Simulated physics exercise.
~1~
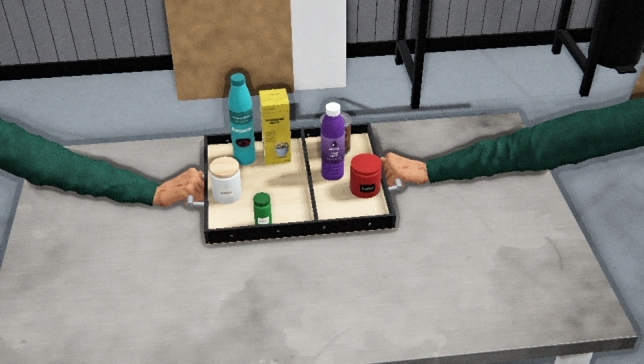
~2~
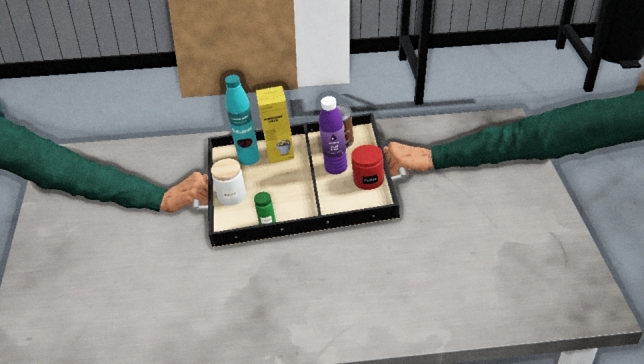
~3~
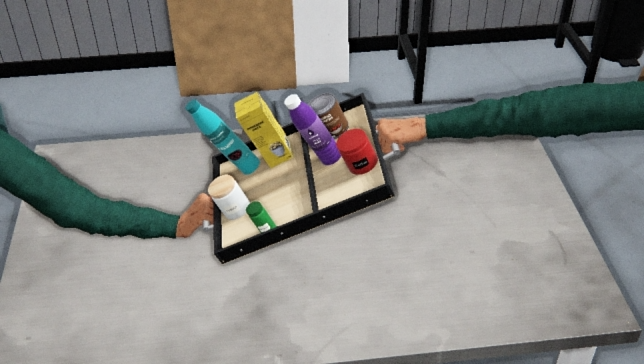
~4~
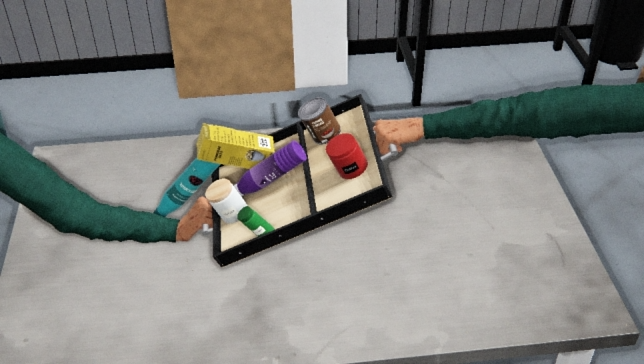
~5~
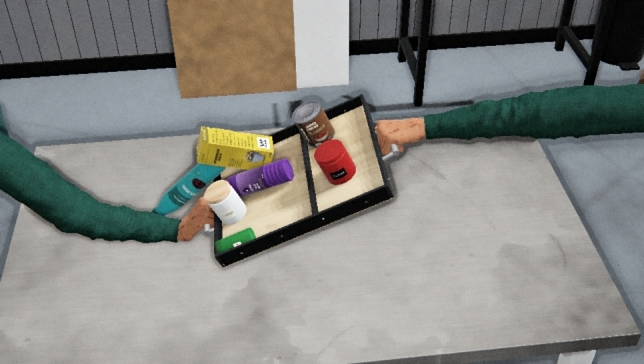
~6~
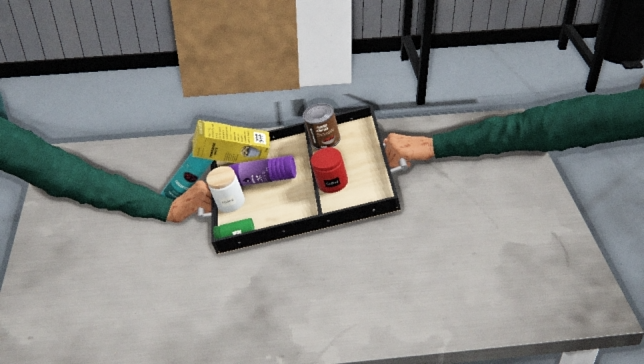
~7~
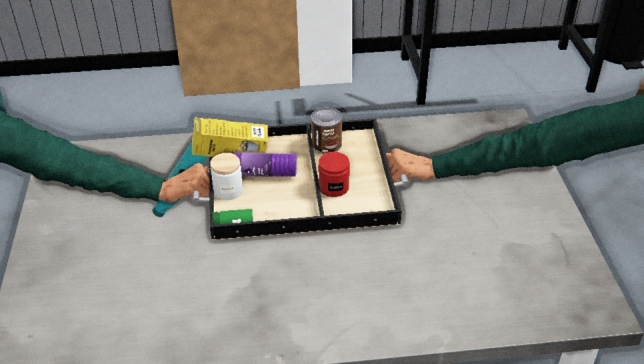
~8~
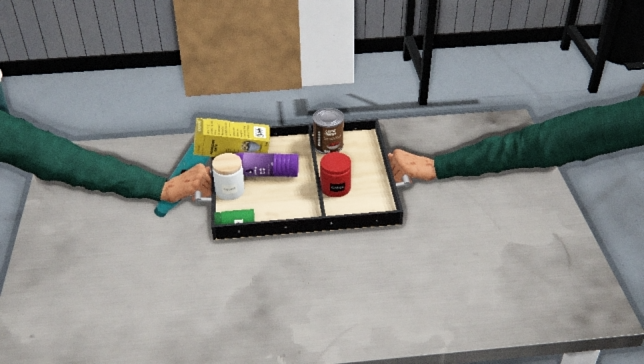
To begin with, two hands in green sleeves hold a black-rimmed, divided tray level above a grey table, carrying bottles, jars, a yellow carton, a brown tin and a green shaker. The hands tip the tray down to the left, and the tall items lean that way. The turquoise bottle topples over the left side, while the purple bottle and the carton fall and the red jar slides left. Next, the green shaker drops onto its side. The hands level the tray again, leaving the turquoise bottle off it, the white jar and brown tin still standing.
